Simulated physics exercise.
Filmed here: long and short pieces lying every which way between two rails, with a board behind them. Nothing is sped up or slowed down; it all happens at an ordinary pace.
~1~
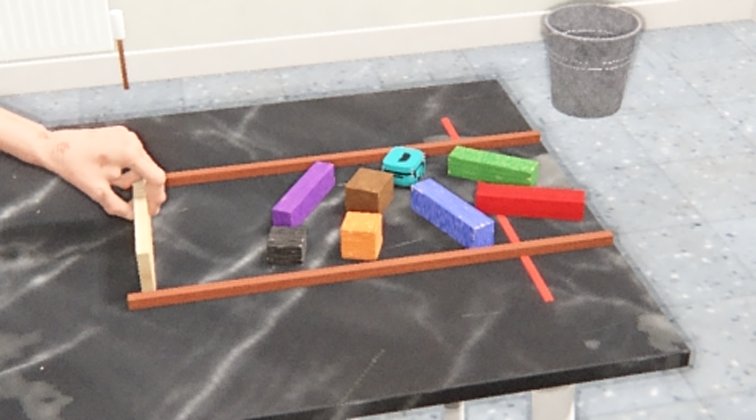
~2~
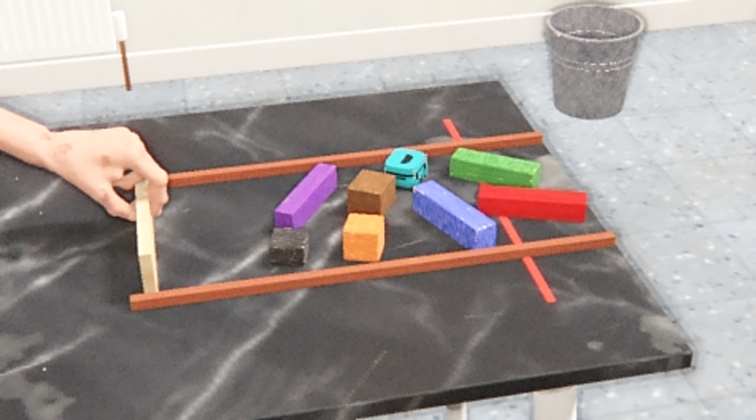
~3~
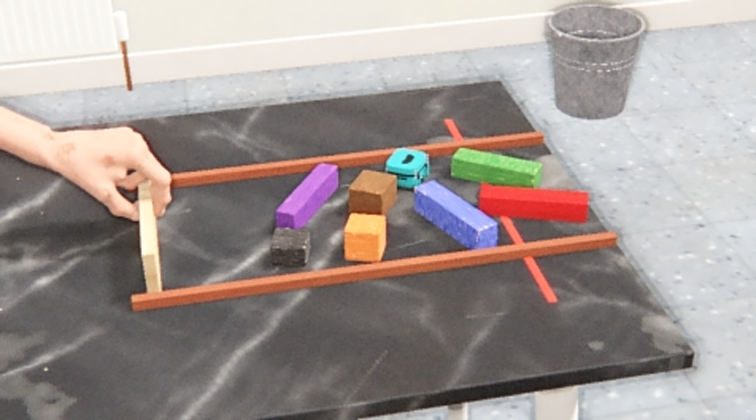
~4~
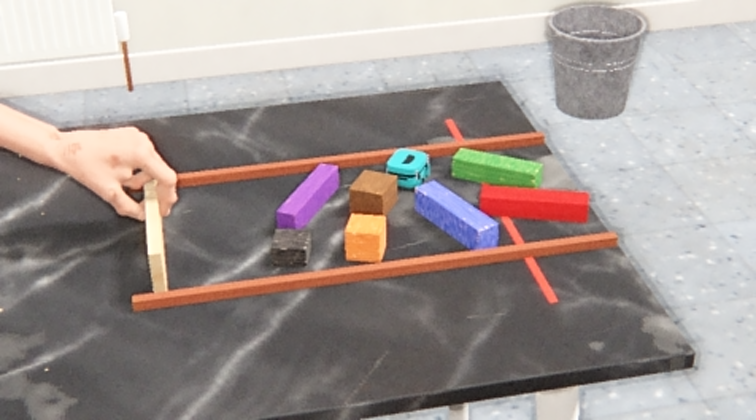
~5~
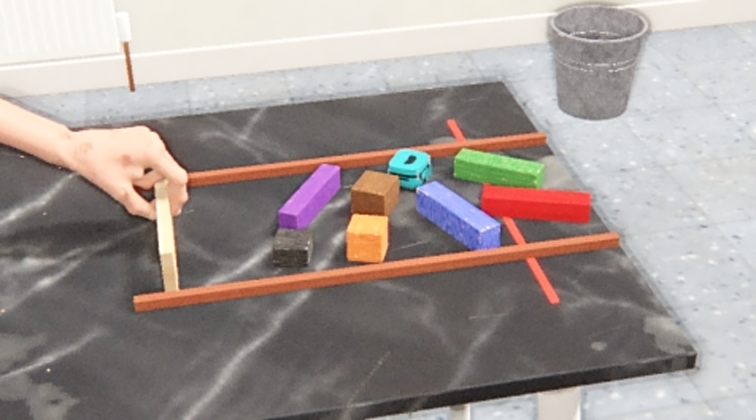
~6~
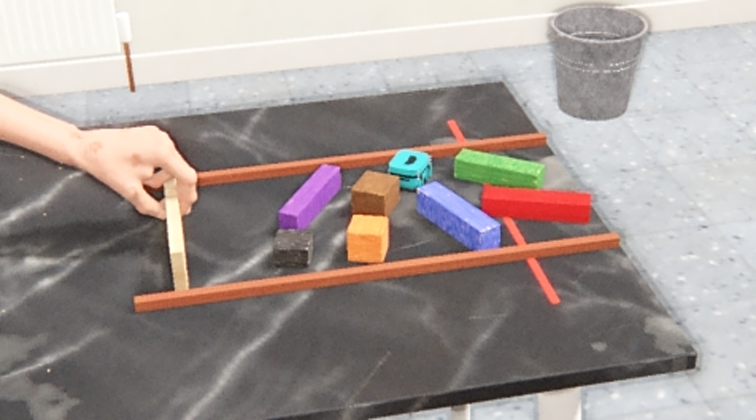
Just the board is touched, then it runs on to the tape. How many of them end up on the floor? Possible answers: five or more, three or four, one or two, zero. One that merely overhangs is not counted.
Seems one or two of them come crashing down.
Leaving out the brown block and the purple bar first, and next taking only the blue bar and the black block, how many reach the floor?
Falls come to 0 the first time and 0 the other time.
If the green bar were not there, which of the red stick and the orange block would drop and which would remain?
Final state: Red stick off, orange block in place.
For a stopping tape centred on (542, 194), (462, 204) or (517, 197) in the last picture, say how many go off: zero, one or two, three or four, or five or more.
Taking them in turn, 3 or 4; none; three or four.
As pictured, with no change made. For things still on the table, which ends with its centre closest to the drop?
The blue bar is the one you want.
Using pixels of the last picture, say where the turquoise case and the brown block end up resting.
(510, 154), and the other (525, 173).
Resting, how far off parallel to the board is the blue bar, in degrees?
Misalignment: Close to 10°.
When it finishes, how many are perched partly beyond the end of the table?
I count 1 overhanging.
A little later, none off yet; red stick at rest near (536, 204); green bar at rest near (499, 171); blue bar at rest near (457, 217).
Next, none off yet; red stick at rest near (536, 204); green bar at rest near (499, 171); blue bar moving near (462, 217).
Later still, none off yet; red stick shifted a little near (586, 199); green bar shifted a little near (529, 170); blue bar shifted about its own width near (538, 206).
When it is over, the number that fall off is one or two; down, green bar and red stick.
